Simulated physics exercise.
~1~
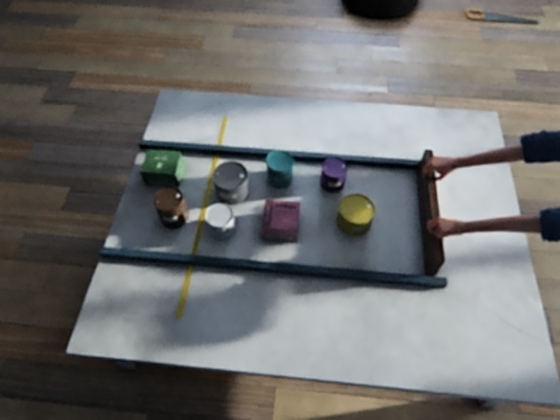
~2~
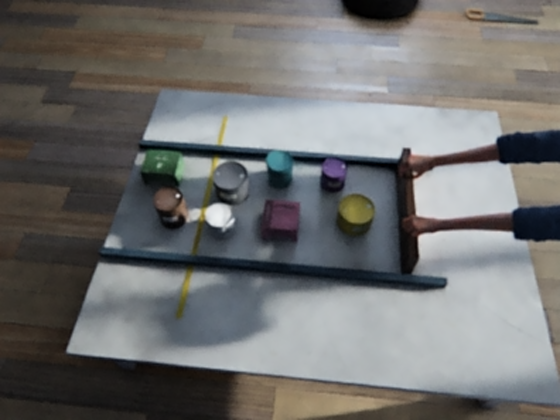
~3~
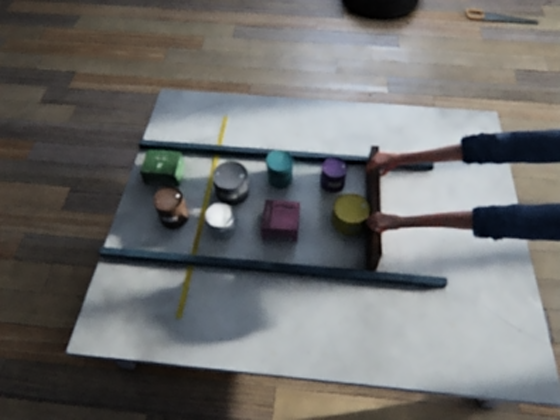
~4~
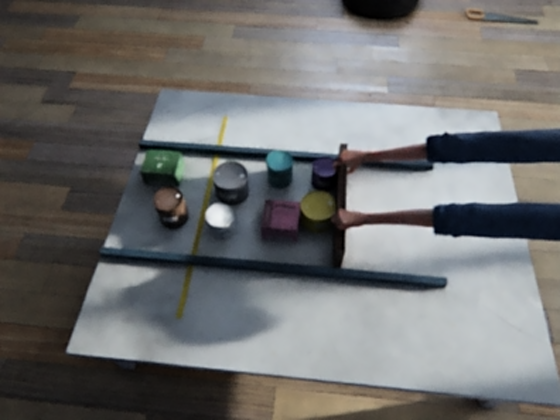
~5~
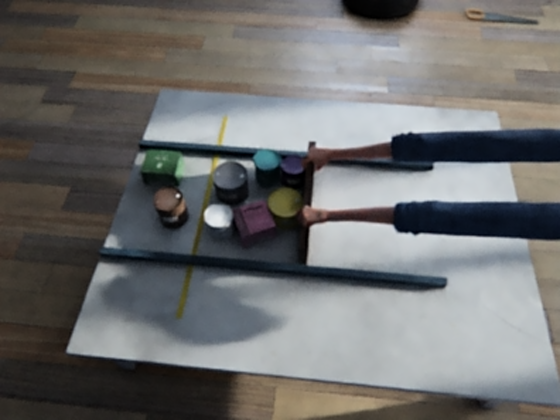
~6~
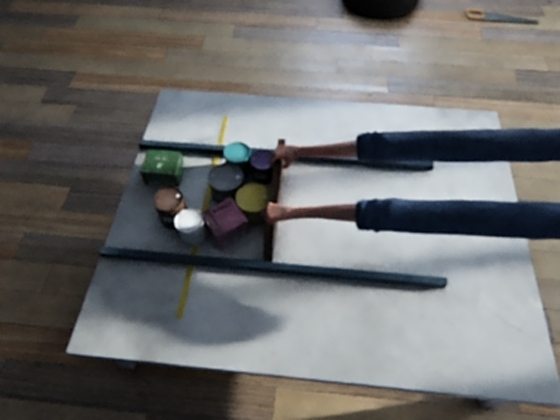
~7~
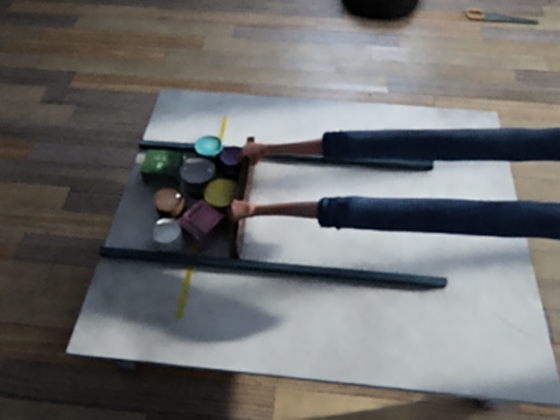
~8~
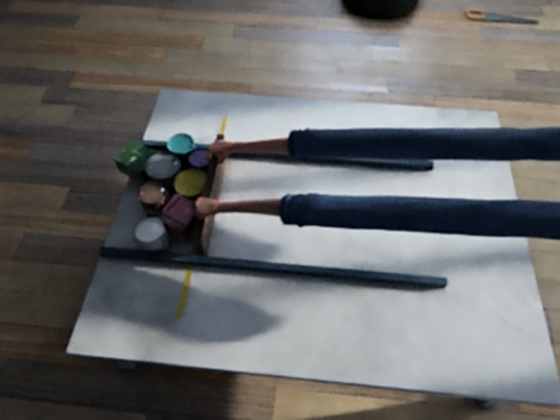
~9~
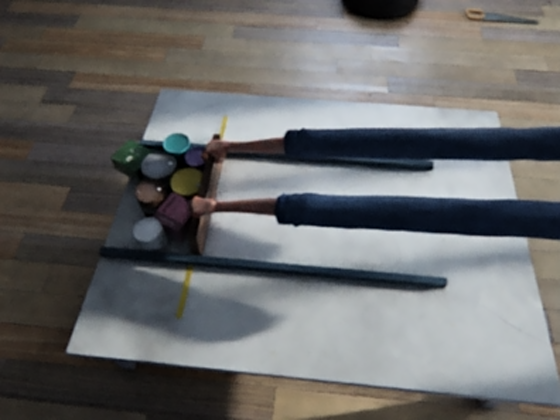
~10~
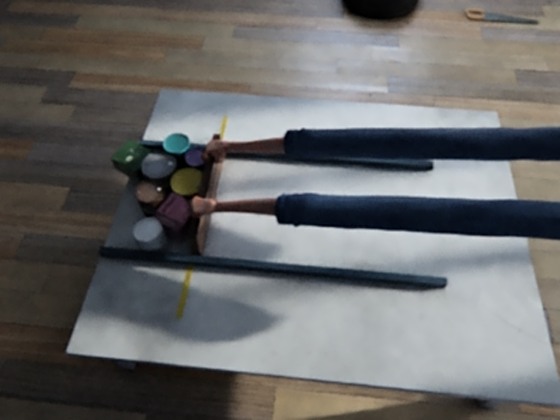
The clip shows two hands pushing a plank leftward between two battens on a low platform, gathering colourful tubs and boxes into a tight cluster at the left end. The plank stops near the yellow tape, and all the items remain on the platform.
